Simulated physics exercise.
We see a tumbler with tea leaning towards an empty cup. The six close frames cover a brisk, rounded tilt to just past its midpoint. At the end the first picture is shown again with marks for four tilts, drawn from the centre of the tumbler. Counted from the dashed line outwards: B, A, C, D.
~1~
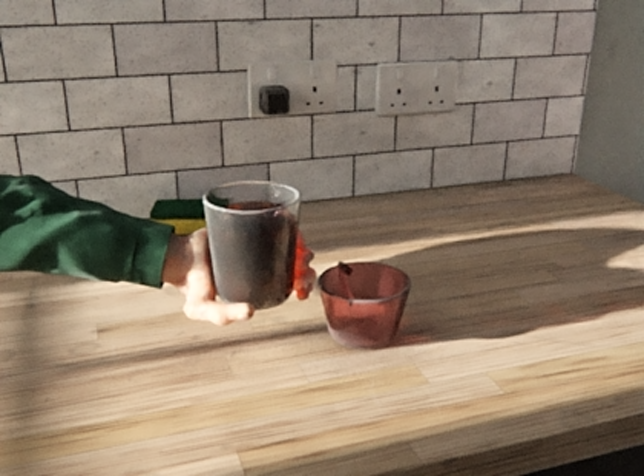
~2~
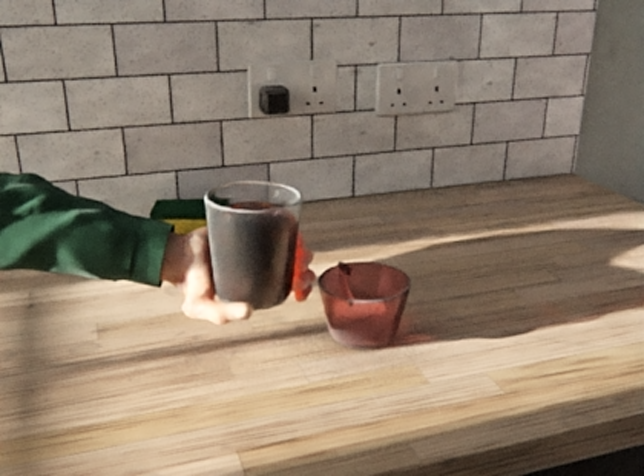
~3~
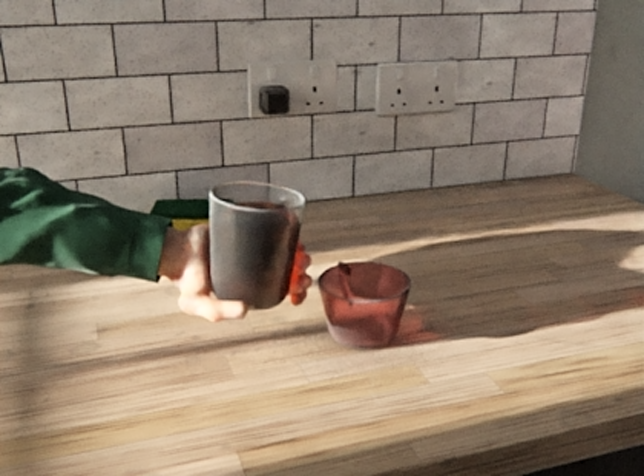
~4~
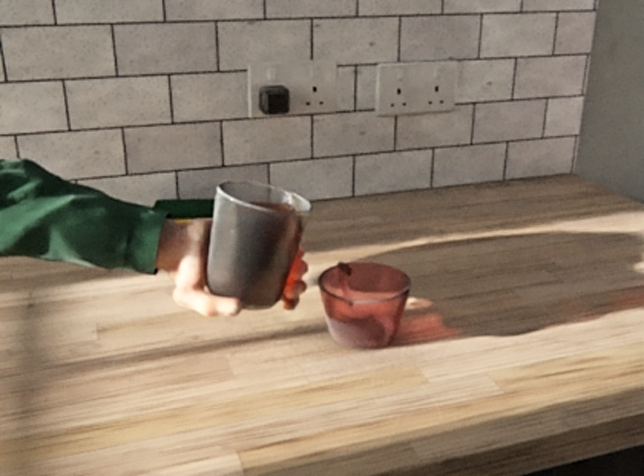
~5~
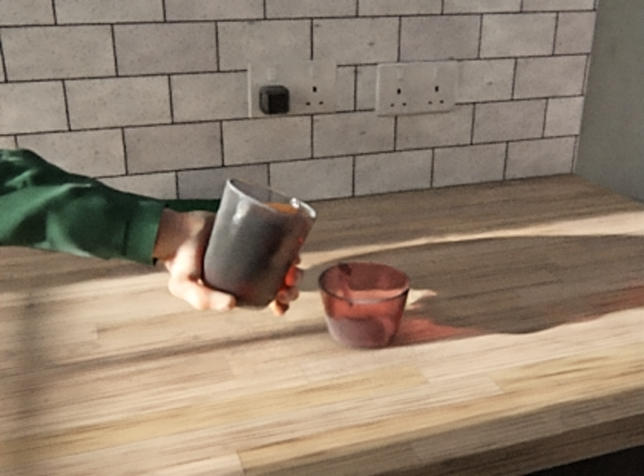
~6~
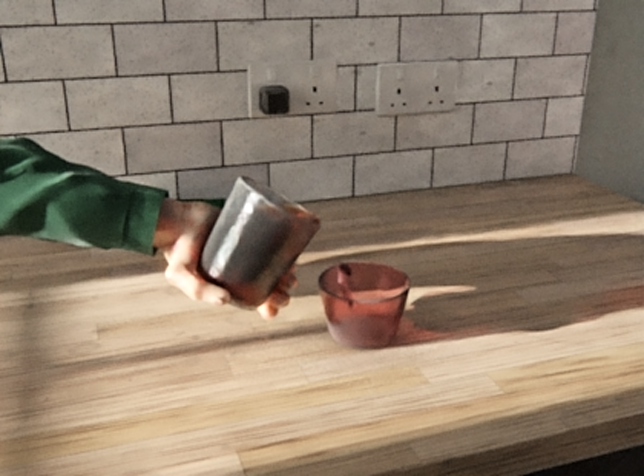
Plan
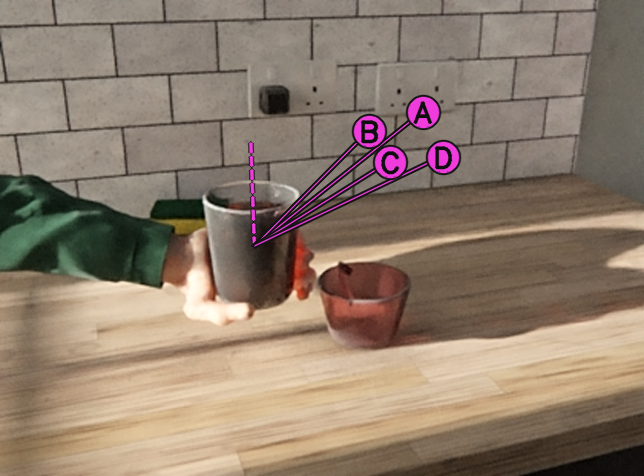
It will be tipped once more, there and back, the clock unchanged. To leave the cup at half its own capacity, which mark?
I would pick line C.
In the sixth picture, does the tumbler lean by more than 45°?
No, it does not.
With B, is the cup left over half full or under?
Under half.
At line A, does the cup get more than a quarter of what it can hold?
Yes.
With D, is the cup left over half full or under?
Over half.
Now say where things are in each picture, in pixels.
Upright, lip at (295, 191); rim of the cup round (364, 280); nothing has left yet, in the first frame.
Upright, lip at (297, 192); nothing has left yet, in the second frame.
Tipped about 7°, lip at (301, 195); nothing has left yet, in the third frame.
Tipped about 14°, lip at (306, 201); nothing has left yet, in the fourth frame.
Tipped about 24°, lip at (312, 210); nothing has left yet, in the fifth frame.
Tipped about 33°, lip at (316, 219); nothing has left yet, in the sixth frame.
On the marked copy, A at (409, 122); B at (356, 142); C at (375, 170); D at (427, 163).
If A is chosen, the cup ends with about 33 % of what it can hold.
If B is chosen, the cup ends with about 21 % of what it can hold.
If C is chosen, the cup ends with about 47 % of what it can hold.
If D is chosen, the cup ends with about 64 % of what it can hold.
